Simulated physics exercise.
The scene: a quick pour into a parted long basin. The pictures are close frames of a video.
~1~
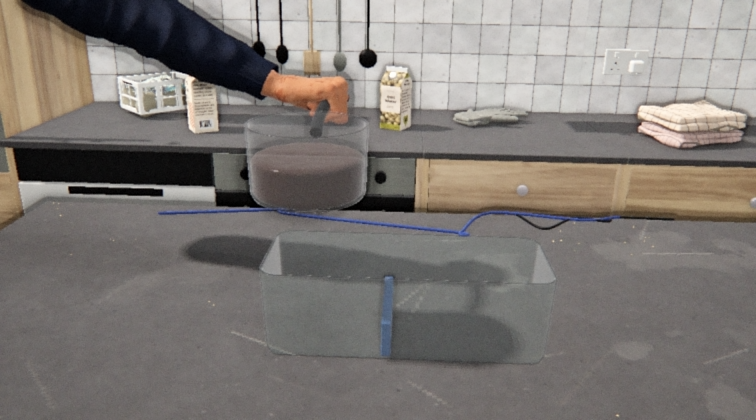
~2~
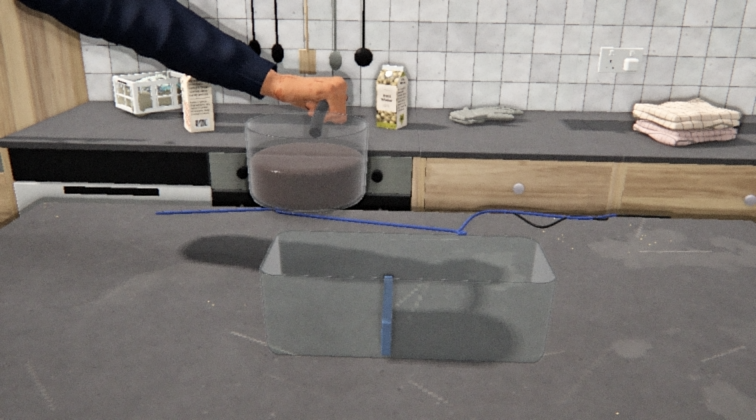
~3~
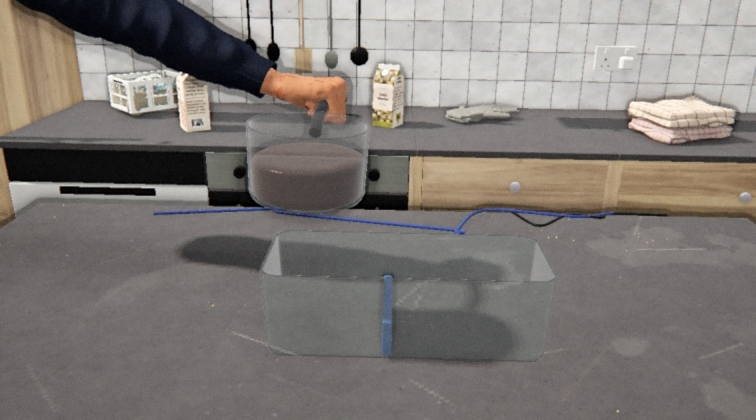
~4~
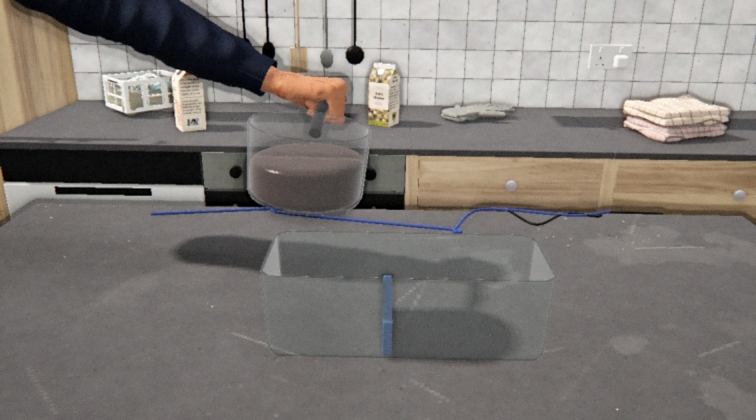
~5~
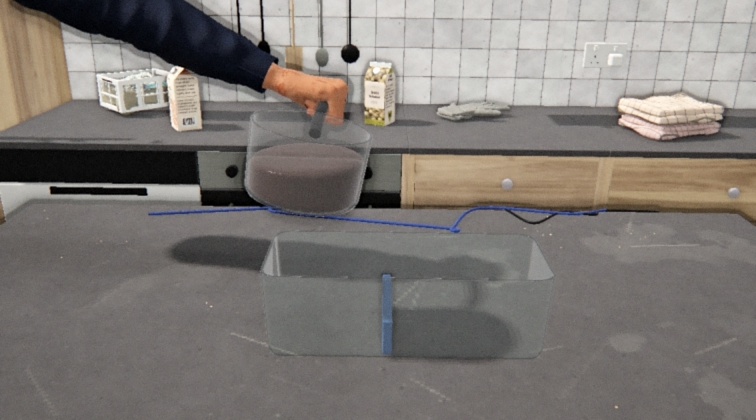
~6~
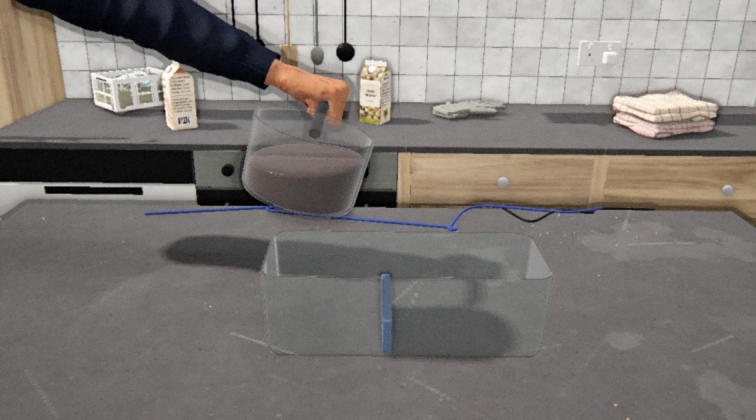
We see a hand holding a clear round container of dark coffee above a countertop, behind a long transparent basin with a blue divider. The container starts upright, then gradually leans to the right while the basin stays still.
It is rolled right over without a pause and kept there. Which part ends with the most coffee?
The right-hand section gets the most.
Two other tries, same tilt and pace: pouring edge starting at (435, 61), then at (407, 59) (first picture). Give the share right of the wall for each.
First some 95, then 95 per cent.
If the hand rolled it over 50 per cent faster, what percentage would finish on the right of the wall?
About 60 per cent.
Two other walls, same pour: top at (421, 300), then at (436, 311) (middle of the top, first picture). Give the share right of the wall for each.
About 20 and 10 per cent.
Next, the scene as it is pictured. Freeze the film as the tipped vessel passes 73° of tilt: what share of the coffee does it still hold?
Close to 70 per cent.
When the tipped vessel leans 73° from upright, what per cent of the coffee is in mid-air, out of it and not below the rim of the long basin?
Near 25 %.
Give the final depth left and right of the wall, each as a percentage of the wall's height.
Near 20 on the left, 40 on the right.
A moment on, the tilt is 73° and 68 per cent is still to pour, 0 is left of the wall and 7 right of it.
Next, the tilt is 110° and 10 per cent is still to pour, 15 is left of the wall and 67 right of it.
Then the tilt is 120° and 0 per cent is still to pour, 31 is left of the wall and 69 right of it.
Later the tilt is 120° and 0 per cent is still to pour, 31 is left of the wall and 69 right of it.
At rest 31 per cent lies left of the wall, 69 right of it and 0 outside.
